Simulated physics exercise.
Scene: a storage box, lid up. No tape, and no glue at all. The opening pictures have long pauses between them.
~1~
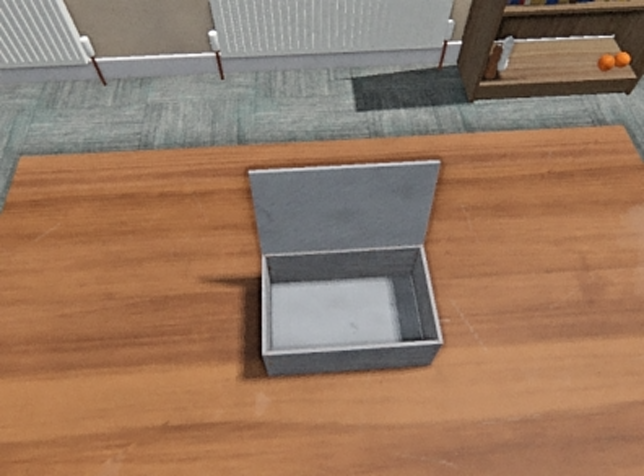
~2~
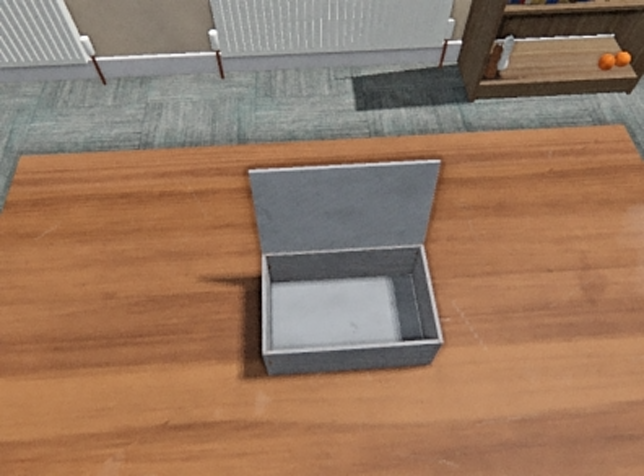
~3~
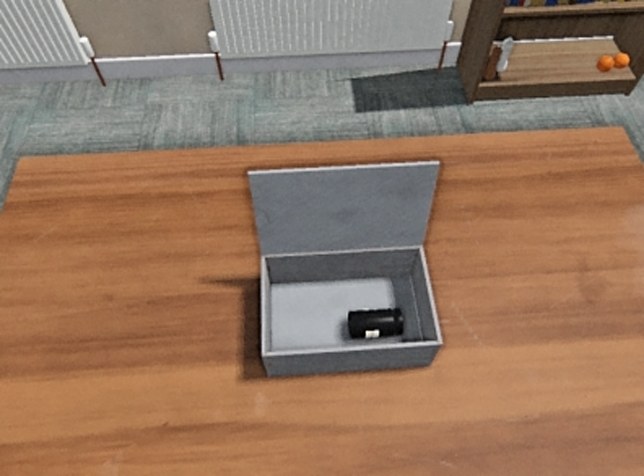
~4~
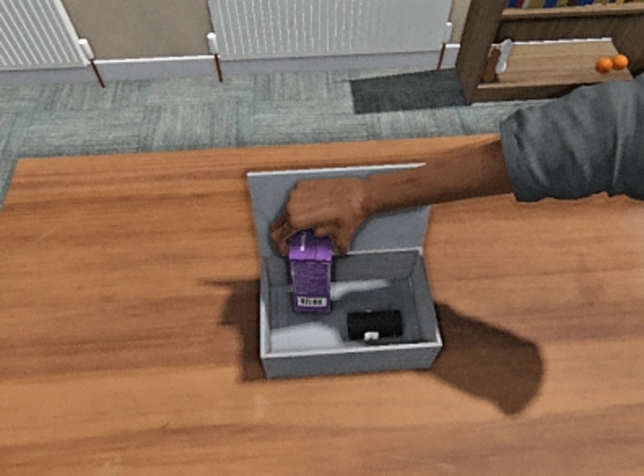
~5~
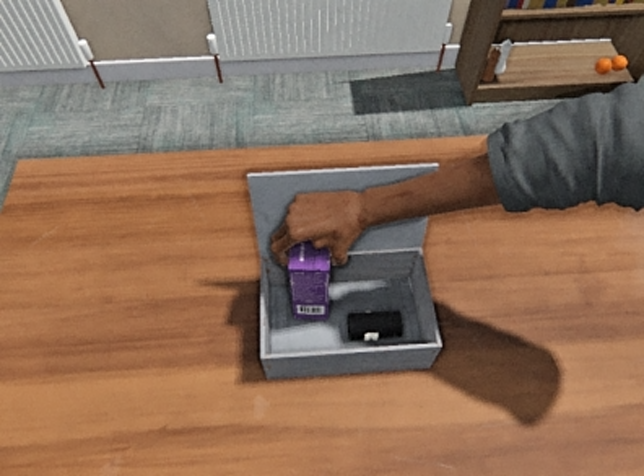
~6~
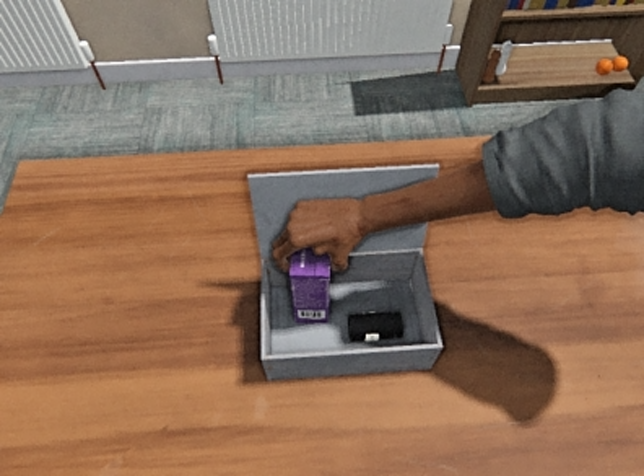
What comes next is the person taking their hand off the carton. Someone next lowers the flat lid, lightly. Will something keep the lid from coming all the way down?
Yes, it stays propped open.
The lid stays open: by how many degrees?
It comes to about 75°.
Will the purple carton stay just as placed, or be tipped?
In the end, it keeps its orientation.
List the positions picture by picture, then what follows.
In the first picture, the last thing is not in view yet.
In the second picture, the last thing is not in view yet.
In the third picture, the last thing is not in view yet; black shaker (375, 323).
In the fourth picture, on its way; purple carton (313, 270); black shaker (375, 325).
In the fifth picture, on its way; purple carton (311, 279); black shaker (375, 325).
In the sixth picture, in place under the hand; purple carton (312, 284); black shaker (375, 326).
Then, 1.10 s later than the last frame, lid starting down.
Then, 1.40 s later than the last frame, lid 79° above the rim.
Then, 3.80 s later than the last frame, lid 76° above the rim.
When it is over, lid 76° above the rim; both as before. End places, in pixels of the last picture, purple carton near (310, 286).
